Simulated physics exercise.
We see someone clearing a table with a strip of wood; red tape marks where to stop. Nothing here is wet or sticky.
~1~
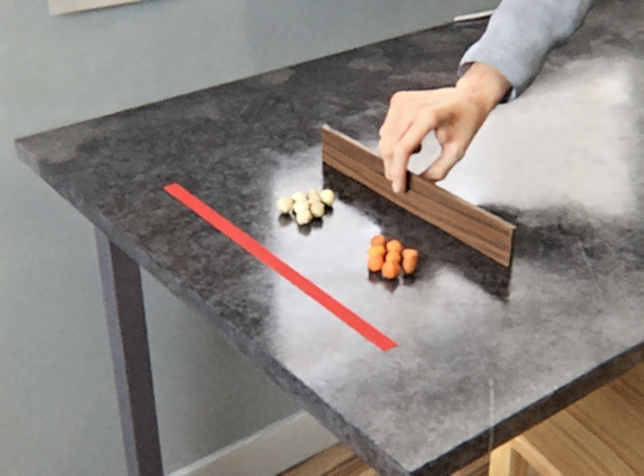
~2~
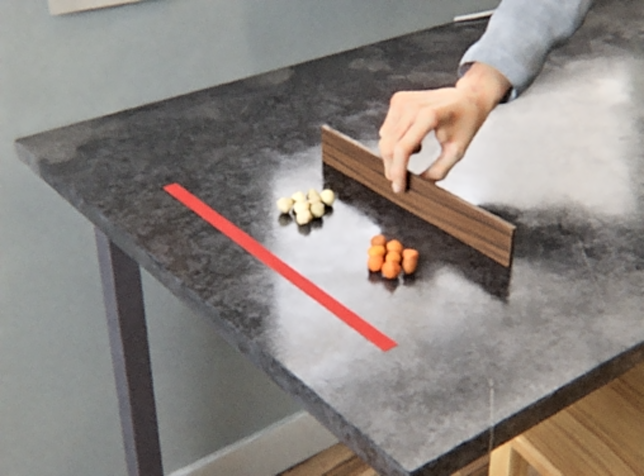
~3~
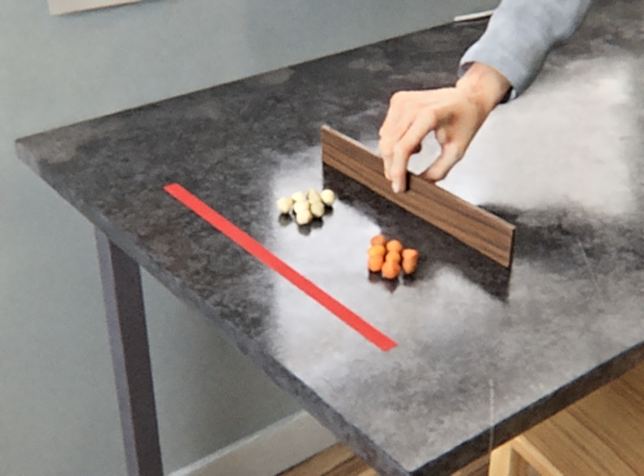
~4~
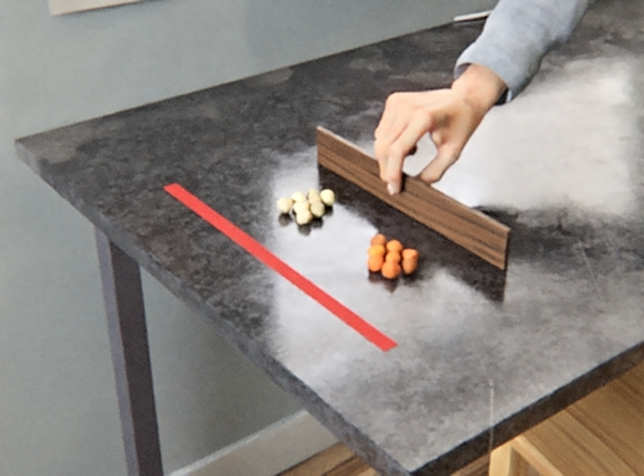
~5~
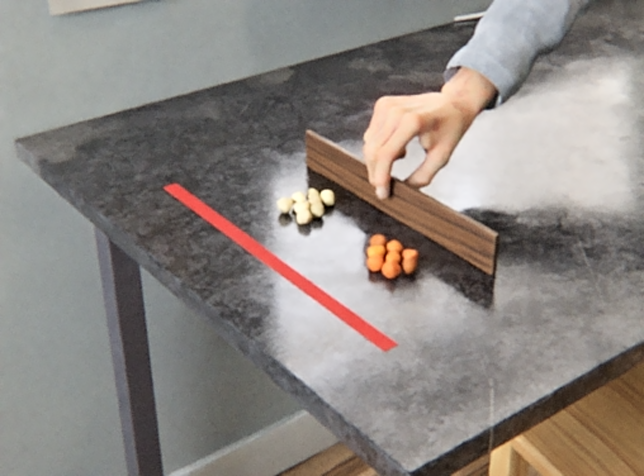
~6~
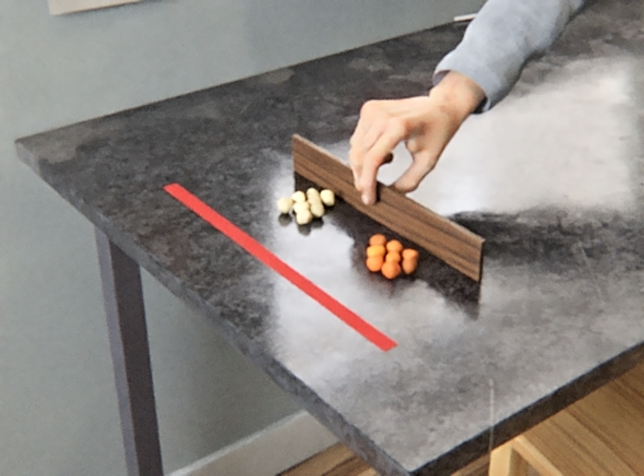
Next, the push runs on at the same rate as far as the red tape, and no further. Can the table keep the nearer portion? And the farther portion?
Nearer portion: It stays on top. Farther portion: It stays on top.
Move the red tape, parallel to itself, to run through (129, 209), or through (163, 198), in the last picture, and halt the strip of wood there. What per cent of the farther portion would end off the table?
Roughly 100 per cent, and 0 per cent.
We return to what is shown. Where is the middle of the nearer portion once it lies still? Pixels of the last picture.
Roughly at (279, 300).
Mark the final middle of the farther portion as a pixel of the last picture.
Around (205, 243).
Then, 0.39 s on from there, strip of wood still moving, near (321, 204); nearer portion all on the table, its front near (339, 272); farther portion all on the table, its front near (258, 226).
Then, 0.81 s on from there, strip of wood stopped at the red tape; nearer portion all on the table, its front near (271, 292); farther portion all on the table, its front near (201, 252).
Then, 1.09 s on from there, strip of wood stopped at the red tape; nearer portion all on the table, its front near (256, 297); farther portion all on the table, its front near (191, 257).
In the end, strip of wood stopped at the red tape; nearer portion all on the table, its front near (256, 297); farther portion all on the table, its front near (191, 257).
